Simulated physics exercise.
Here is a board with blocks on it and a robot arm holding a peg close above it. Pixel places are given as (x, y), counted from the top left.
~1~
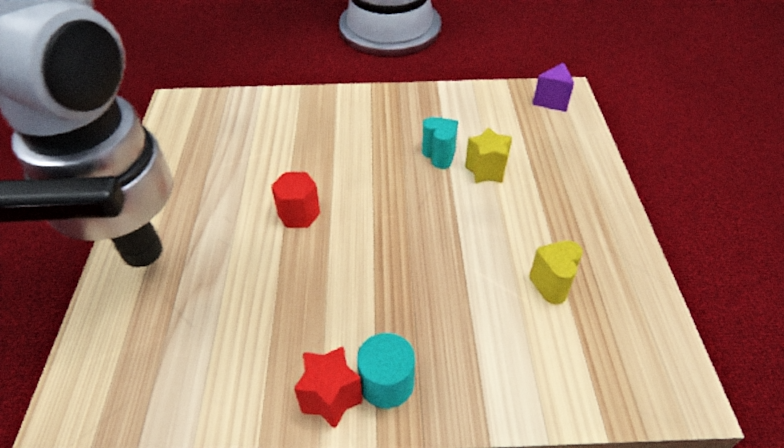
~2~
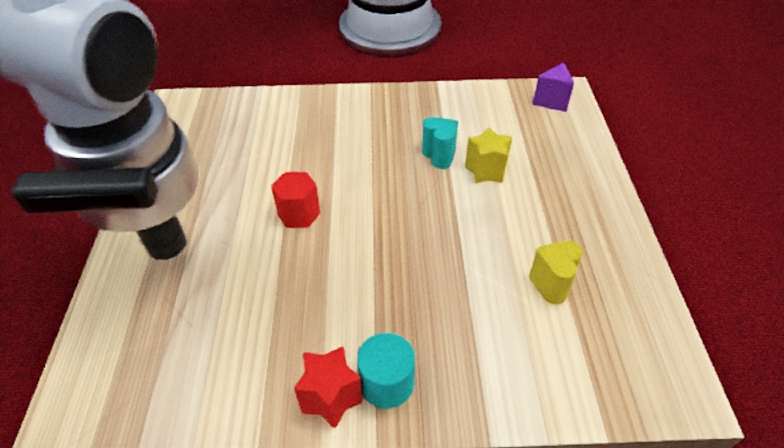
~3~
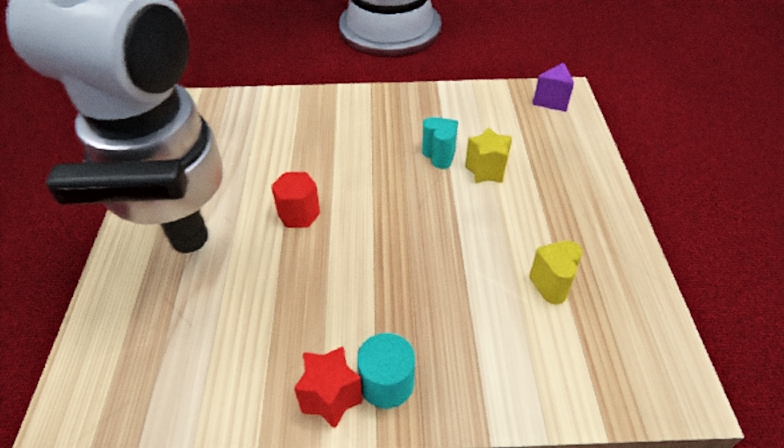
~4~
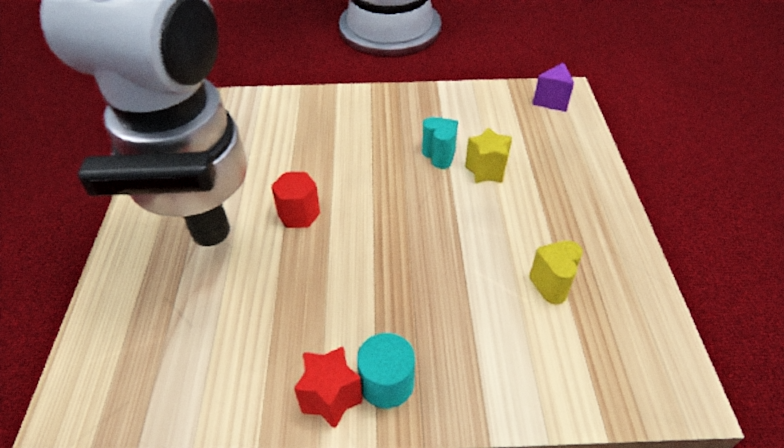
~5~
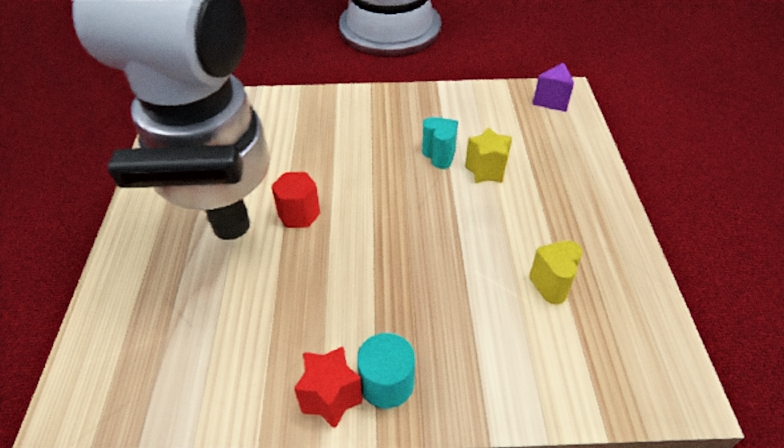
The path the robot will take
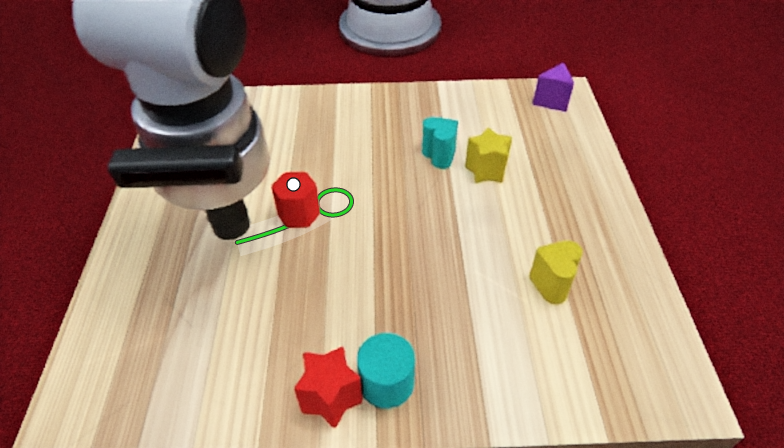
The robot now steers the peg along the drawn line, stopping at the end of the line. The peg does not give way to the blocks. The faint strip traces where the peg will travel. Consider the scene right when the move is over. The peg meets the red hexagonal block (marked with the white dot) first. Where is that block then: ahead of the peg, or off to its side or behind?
That block remains ahead.
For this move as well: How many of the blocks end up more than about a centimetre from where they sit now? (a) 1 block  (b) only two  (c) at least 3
Choice a: 1 block.
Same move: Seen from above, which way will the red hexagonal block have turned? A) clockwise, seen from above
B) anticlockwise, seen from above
I choose B.
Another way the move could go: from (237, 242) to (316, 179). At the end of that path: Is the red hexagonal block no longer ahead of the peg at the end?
That would be a yes.
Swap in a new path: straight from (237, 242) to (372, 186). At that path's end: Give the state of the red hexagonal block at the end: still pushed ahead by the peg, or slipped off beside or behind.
Still in front.
The drawn path runs from (237, 242) through (289, 225) to (334, 202); the dot is on the red hexagonal block.
On the path given first. One third of the way, peg at (269, 216); red hexagonal block at (298, 183).
Two thirds of the way, peg at (302, 202); red hexagonal block at (324, 167), turned 30° anticlockwise.
At the end, peg at (332, 186); red hexagonal block at (348, 150), turned 45° anticlockwise.
